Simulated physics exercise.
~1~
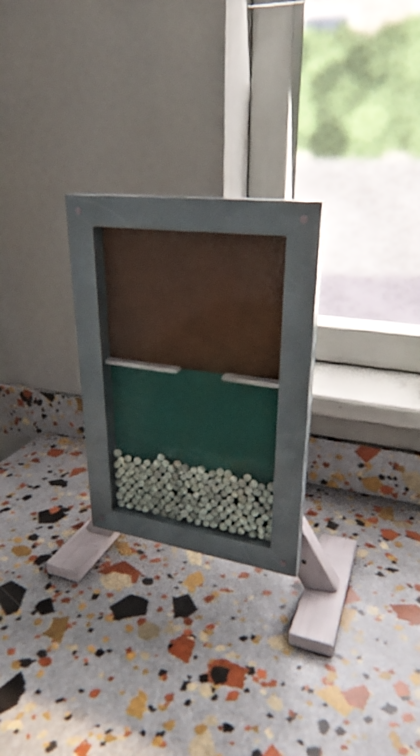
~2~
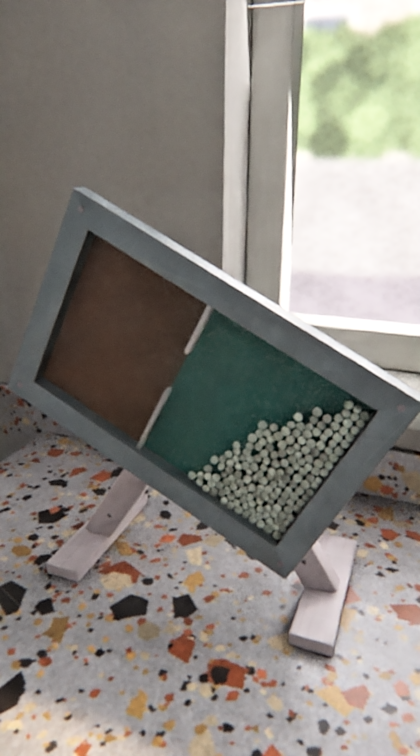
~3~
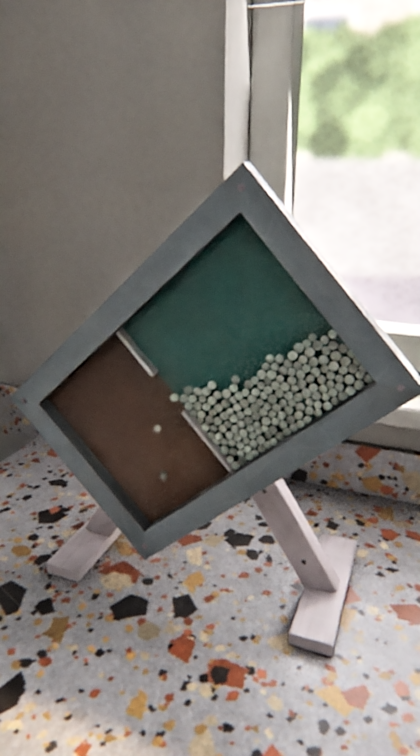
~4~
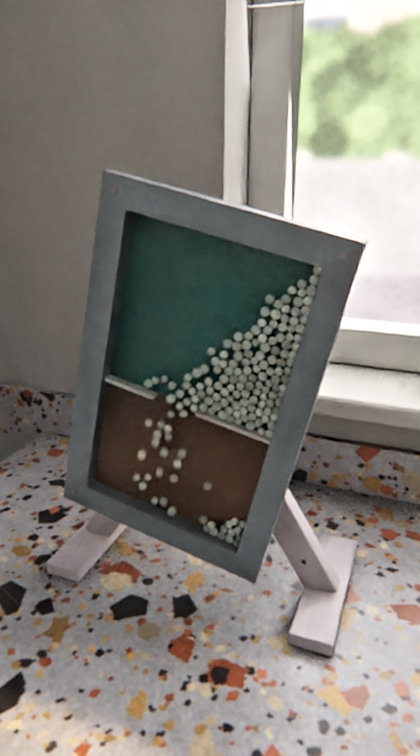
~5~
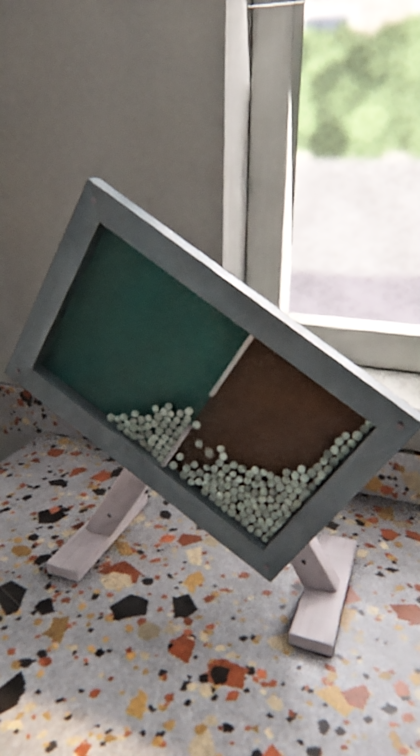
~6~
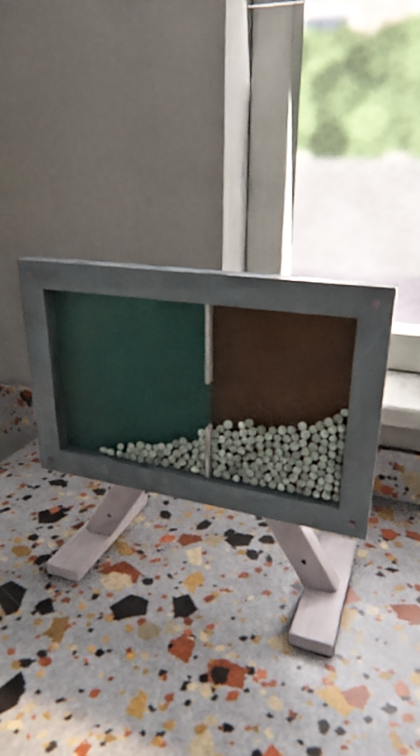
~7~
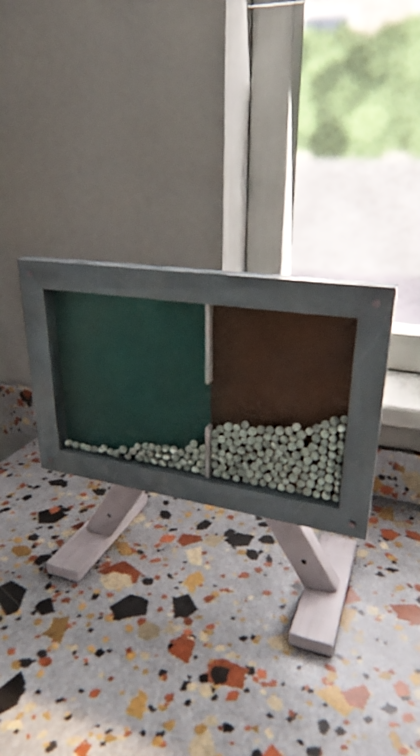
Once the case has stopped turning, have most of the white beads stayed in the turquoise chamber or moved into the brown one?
Most of the beads have moved into the brown chamber. A smaller share still lies along the bottom of the turquoise one.
